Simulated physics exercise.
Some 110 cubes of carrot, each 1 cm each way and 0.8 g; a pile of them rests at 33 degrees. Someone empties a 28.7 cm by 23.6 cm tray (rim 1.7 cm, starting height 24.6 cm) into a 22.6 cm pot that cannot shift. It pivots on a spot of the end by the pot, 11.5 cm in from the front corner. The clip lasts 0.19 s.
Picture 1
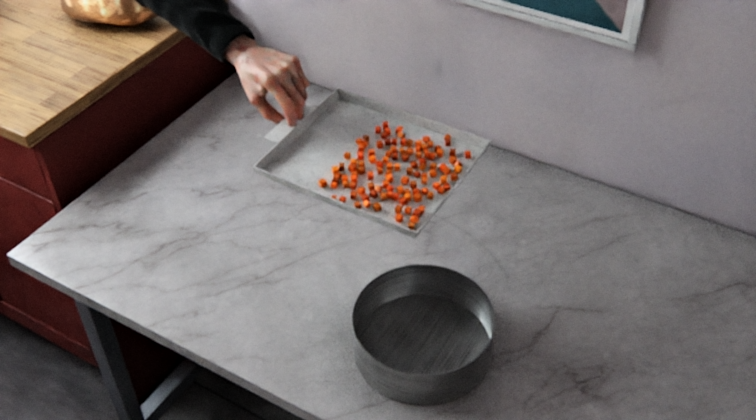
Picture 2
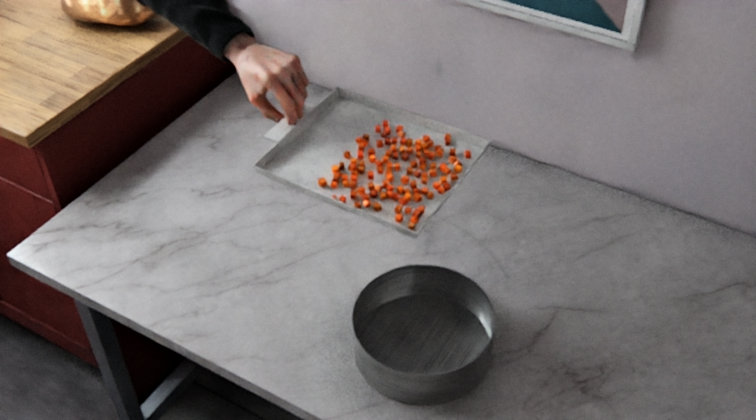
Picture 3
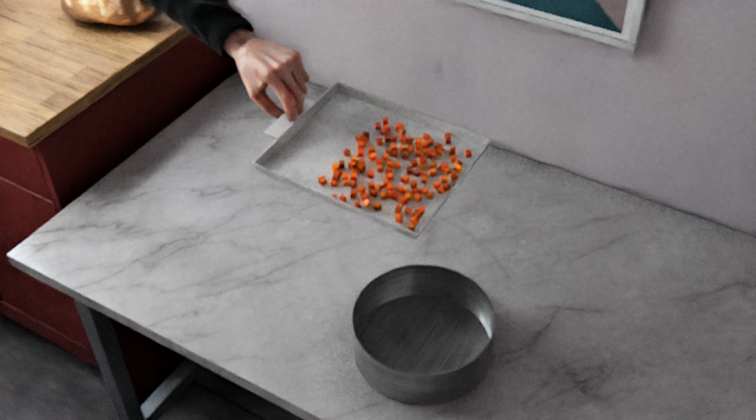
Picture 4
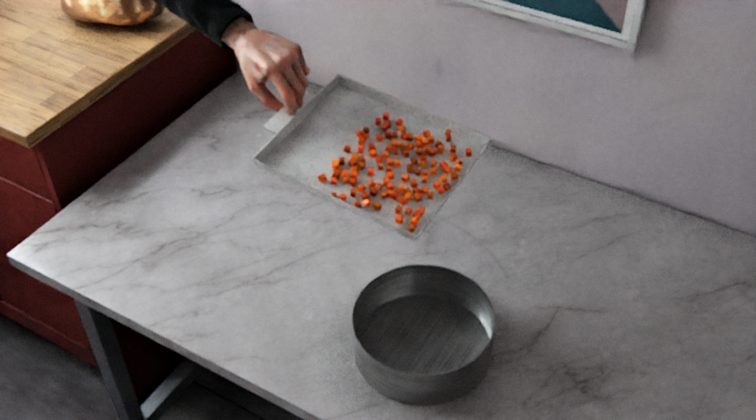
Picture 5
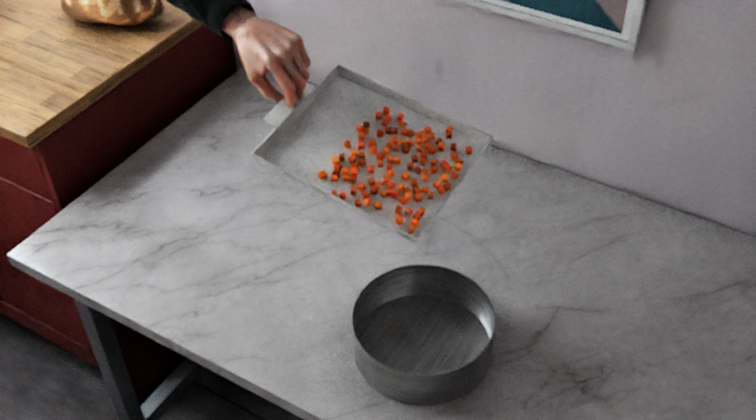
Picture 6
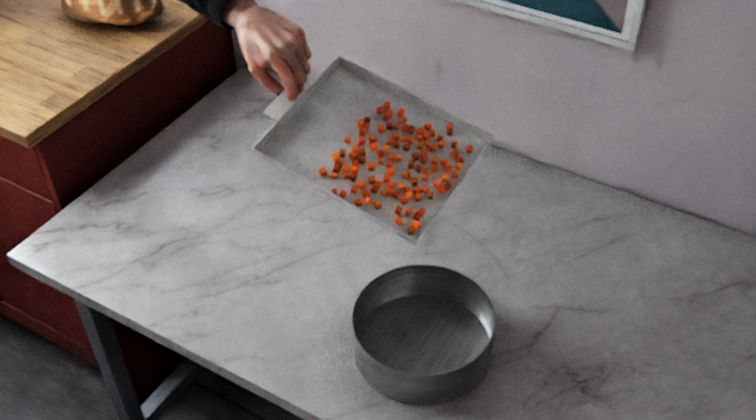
On a grey marble-patterned worktop, a hand slowly raises the left end of a shallow tray of carrot cubes behind a round pot.
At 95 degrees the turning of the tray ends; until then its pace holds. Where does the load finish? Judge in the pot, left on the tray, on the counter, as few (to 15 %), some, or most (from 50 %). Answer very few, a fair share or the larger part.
Pot: The larger part, tray: Very few, counter: Very few.
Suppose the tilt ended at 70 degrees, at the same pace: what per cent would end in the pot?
In that case some 55 per cent.
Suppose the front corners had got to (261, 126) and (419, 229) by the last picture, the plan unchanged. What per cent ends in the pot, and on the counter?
Pot 25, counter 75.
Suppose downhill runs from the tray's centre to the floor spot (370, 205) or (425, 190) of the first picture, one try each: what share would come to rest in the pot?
Some 90 and 60 per cent.
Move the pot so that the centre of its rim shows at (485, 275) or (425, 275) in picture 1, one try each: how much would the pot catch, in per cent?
Some 30 and 90 per cent.
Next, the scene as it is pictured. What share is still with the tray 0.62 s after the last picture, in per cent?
Roughly 70 per cent.
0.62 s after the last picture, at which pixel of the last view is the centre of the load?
At about (422, 232).
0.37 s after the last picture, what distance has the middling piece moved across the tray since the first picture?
Roughly 5 cm.
Then, 0.37 s after the last picture, tilt 53 degrees; the tray holds 100 %, the pot 0 %.
Then, 0.62 s after the last picture, tilt 80 degrees; the tray holds 70 %, the pot 5 %.
Then, 0.97 s after the last picture, tilt 95 degrees; the tray holds 10 %, the pot 80 %.
In the end, pot 95 %, tray 5 %, counter 0 %.
